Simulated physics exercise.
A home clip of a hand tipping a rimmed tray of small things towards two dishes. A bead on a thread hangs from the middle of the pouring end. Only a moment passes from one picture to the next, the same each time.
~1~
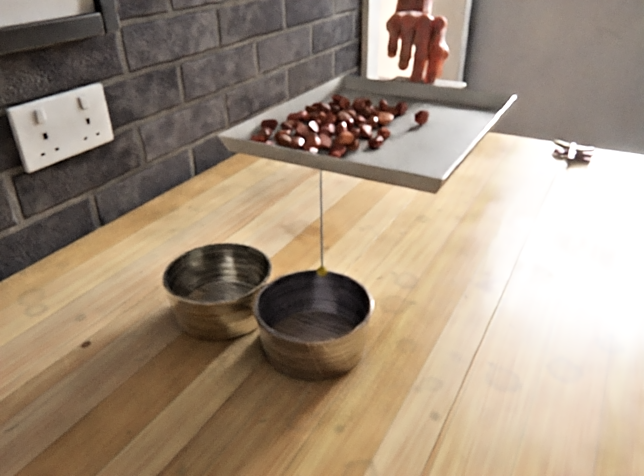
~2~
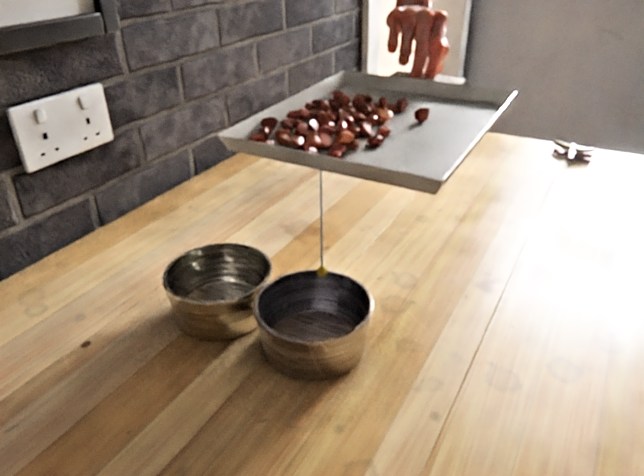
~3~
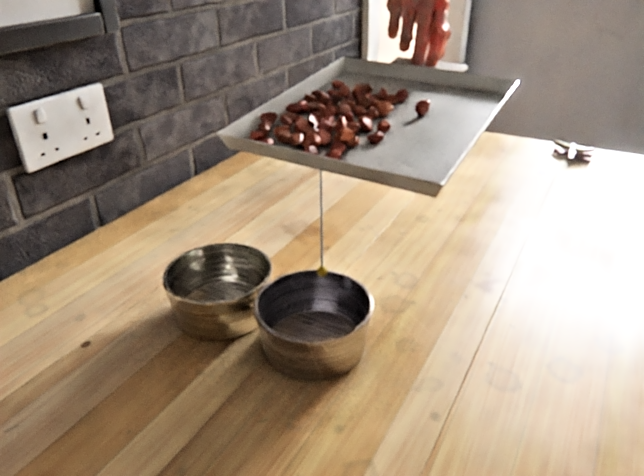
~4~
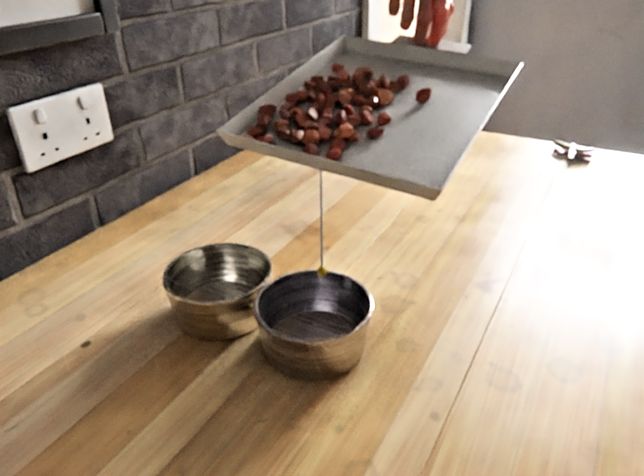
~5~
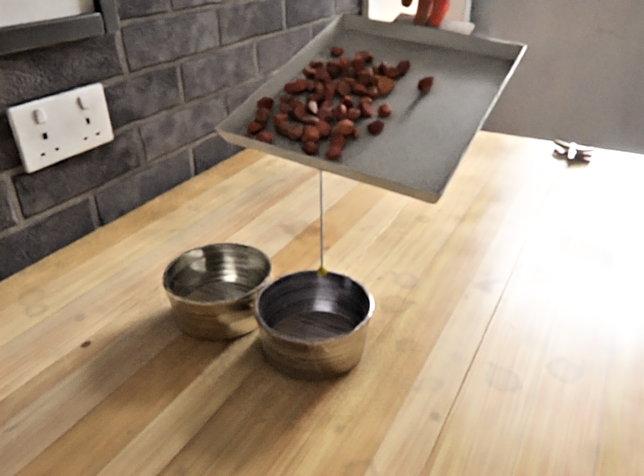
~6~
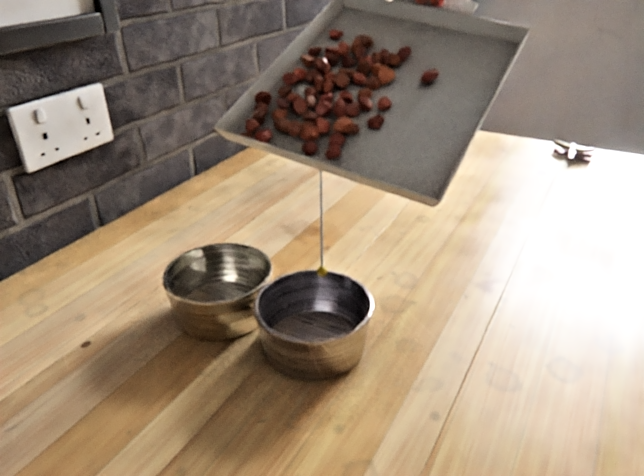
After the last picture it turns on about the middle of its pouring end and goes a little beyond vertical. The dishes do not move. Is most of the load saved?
Caught overall: Only the smaller part.
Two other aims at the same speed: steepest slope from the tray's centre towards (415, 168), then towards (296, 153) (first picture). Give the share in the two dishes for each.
About 0 and 100 per cent.
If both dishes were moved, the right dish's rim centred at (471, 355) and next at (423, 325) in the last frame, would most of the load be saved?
In turn: The larger part; over half.
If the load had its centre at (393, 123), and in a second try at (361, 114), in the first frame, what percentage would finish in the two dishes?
The first gives 20 %, the second 30 %.
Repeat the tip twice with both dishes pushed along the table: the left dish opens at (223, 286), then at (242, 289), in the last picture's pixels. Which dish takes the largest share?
The first try: The right one. The second: The right-hand dish.
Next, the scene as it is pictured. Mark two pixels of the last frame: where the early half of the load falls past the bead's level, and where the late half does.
The first part at (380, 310); the rest at (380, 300).
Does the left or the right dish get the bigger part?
The winner is the right dish.
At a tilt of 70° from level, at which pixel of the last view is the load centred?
Near (343, 176).
Soon after the last picture, tray tipped steeply; most on the tray; a stray few in the right dish; about a quarter in the air.
A little later, tray tipped past a quarter turn; about a third in the right dish; about two thirds outside both; a stray few in the air.
Later still, tray tipped past a quarter turn; about a third in the right dish; about two thirds outside both.
At rest, tray tipped past a quarter turn; about a third in the right dish; none in the left dish; about two thirds outside both.
